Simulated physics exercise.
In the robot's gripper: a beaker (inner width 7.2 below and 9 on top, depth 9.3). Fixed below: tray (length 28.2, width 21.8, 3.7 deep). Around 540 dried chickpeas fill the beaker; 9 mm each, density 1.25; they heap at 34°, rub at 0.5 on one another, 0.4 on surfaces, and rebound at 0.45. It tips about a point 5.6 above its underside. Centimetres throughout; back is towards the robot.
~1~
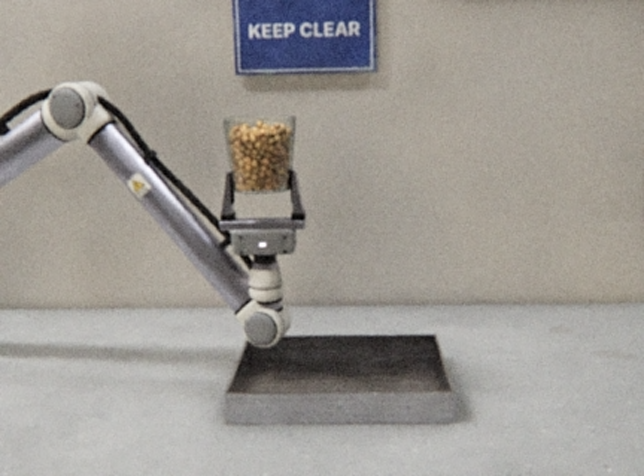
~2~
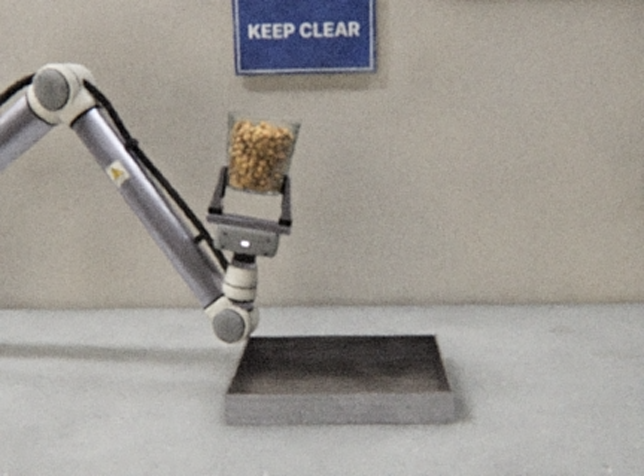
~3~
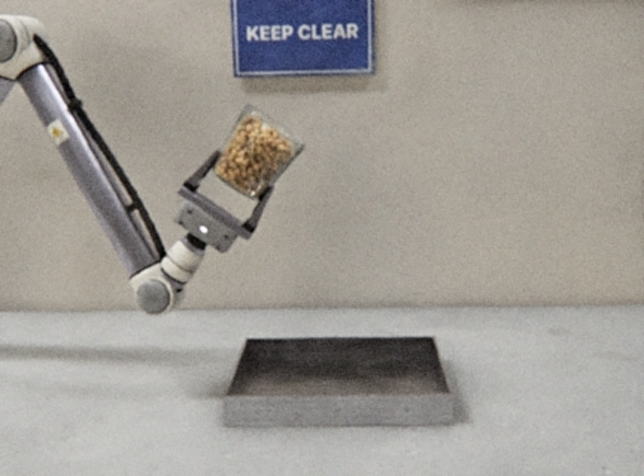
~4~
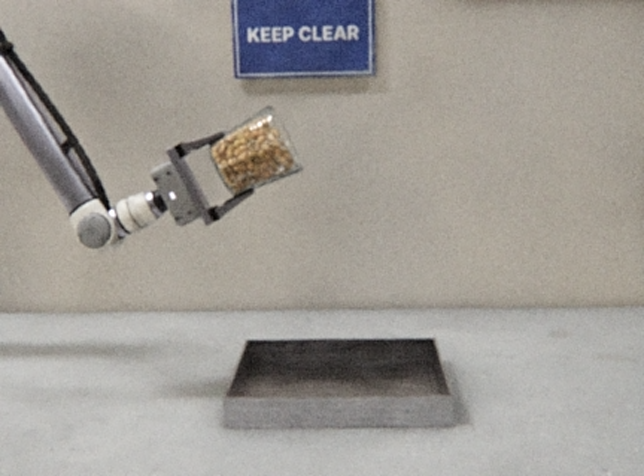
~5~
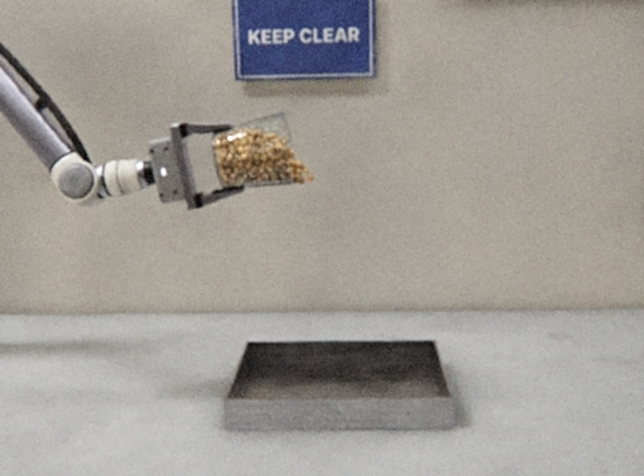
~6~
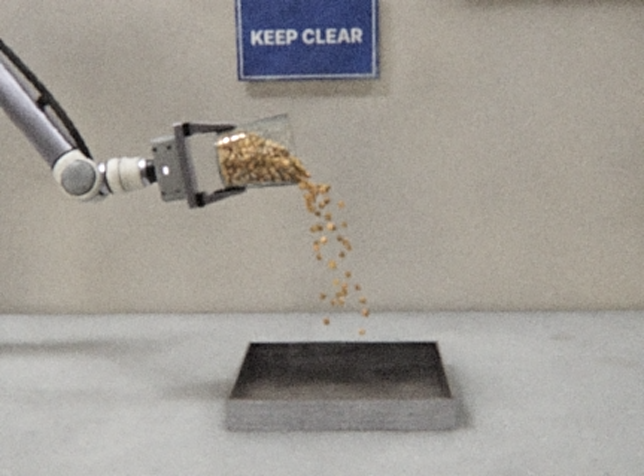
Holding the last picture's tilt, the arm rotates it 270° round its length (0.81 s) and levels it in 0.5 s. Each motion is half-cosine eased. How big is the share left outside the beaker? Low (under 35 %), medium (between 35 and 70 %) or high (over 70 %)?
A medium share, between 35 and 70 %, ends outside the beaker.
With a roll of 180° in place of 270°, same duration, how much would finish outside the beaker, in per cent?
Then about 45 per cent.
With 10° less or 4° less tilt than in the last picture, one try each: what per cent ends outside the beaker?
Some 25 and 35 per cent.
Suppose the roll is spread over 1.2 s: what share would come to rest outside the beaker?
Then about 55 per cent.
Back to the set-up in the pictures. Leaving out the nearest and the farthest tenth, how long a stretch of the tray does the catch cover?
About 18 cm.
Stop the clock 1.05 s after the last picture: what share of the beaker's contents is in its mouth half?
About 40 per cent.
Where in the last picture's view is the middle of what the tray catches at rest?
Near (377, 388).
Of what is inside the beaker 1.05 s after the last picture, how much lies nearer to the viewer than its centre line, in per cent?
Roughly 35 per cent.
Then, 0.52 s after the last picture, tipped 82°, highest piece 36 above the table; 367 in the beaker, 126 in the tray, 45 in flight or on a rim.
Then, 1.05 s after the last picture, tipped 44°, highest piece 35 above the table; 285 in the beaker, 250 in the tray, 3 in flight or on a rim.
Then, 1.51 s after the last picture, upright, highest piece 36 above the table; 285 in the beaker, 253 in the tray.
Then, 2.21 s after the last picture, upright, highest piece 36 above the table; 285 in the beaker, 253 in the tray.
Final count, 285 in the beaker, 253 in the tray. That is 47 % outside the beaker.
